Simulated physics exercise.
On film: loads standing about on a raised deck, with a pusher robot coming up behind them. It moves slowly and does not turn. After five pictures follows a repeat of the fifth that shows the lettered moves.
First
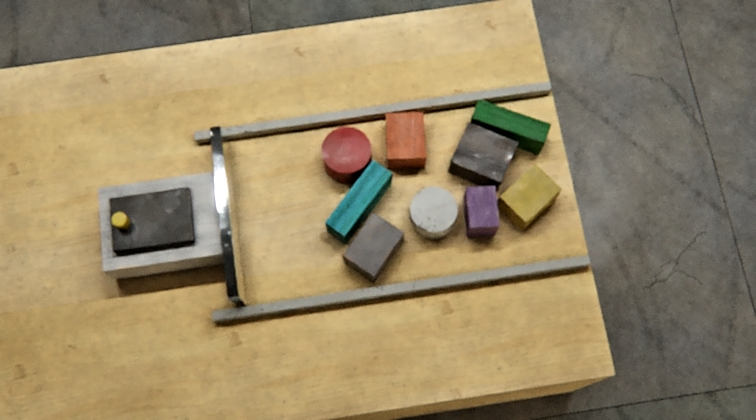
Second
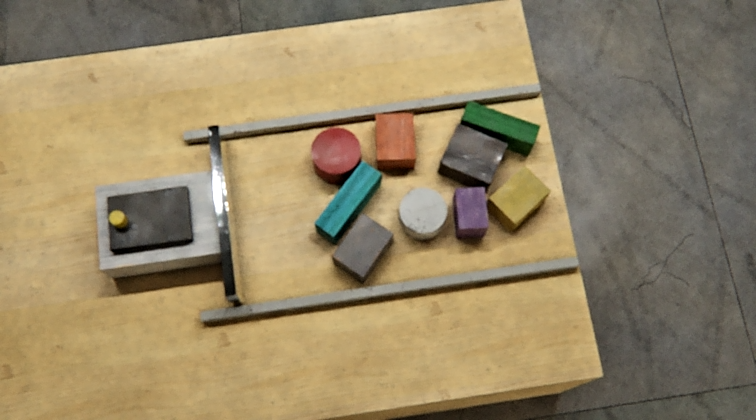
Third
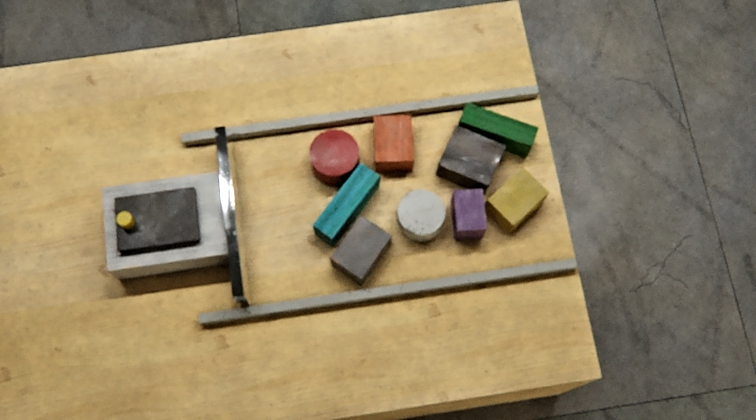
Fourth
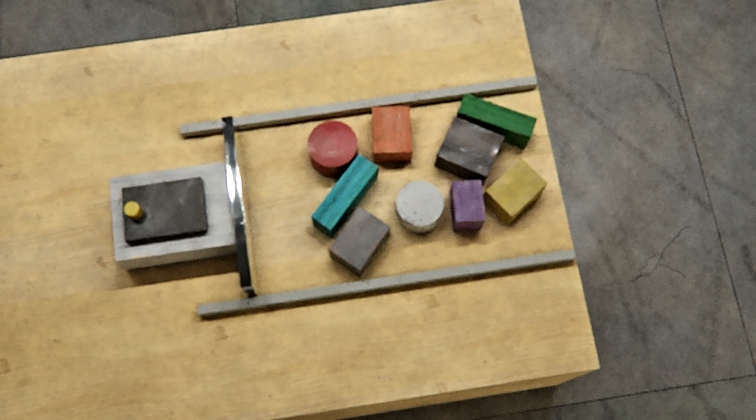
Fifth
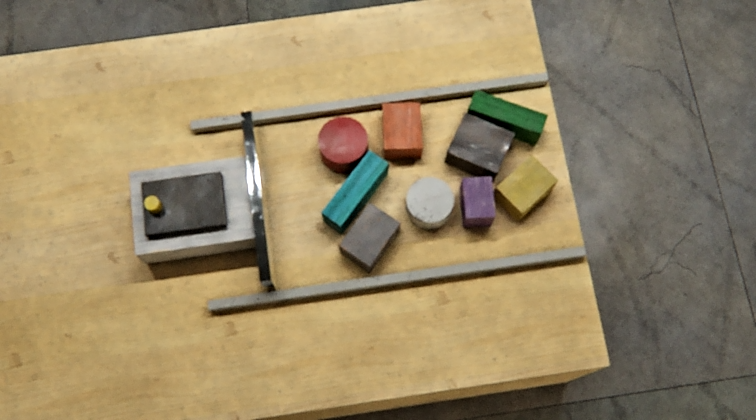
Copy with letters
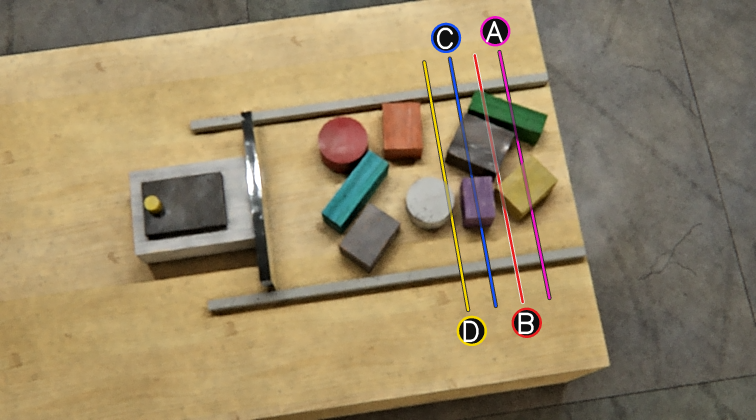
A small grey pusher robot with a curved black blade creeping right across a wooden deck towards coloured blocks that stay put.
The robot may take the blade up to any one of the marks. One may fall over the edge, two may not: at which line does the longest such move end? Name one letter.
It can go as far as D.
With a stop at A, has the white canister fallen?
Yes.
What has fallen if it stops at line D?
The yellow crate goes over.
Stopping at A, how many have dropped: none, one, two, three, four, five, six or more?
Six or more.
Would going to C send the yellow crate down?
Yes.
On the marked copy, A at (523, 170); B at (498, 174); C at (472, 177); D at (445, 181).
With D. Early on, robot (259, 193); red canister (349, 145); turquoise stick (364, 189).
Further on, robot (328, 184); yellow crate (548, 188); black crate (499, 152).
At the end, robot (379, 176); yellow crate over the edge; green stick (550, 110); one fallen.
As for the rest, A drops six; B drops four; C drops three.
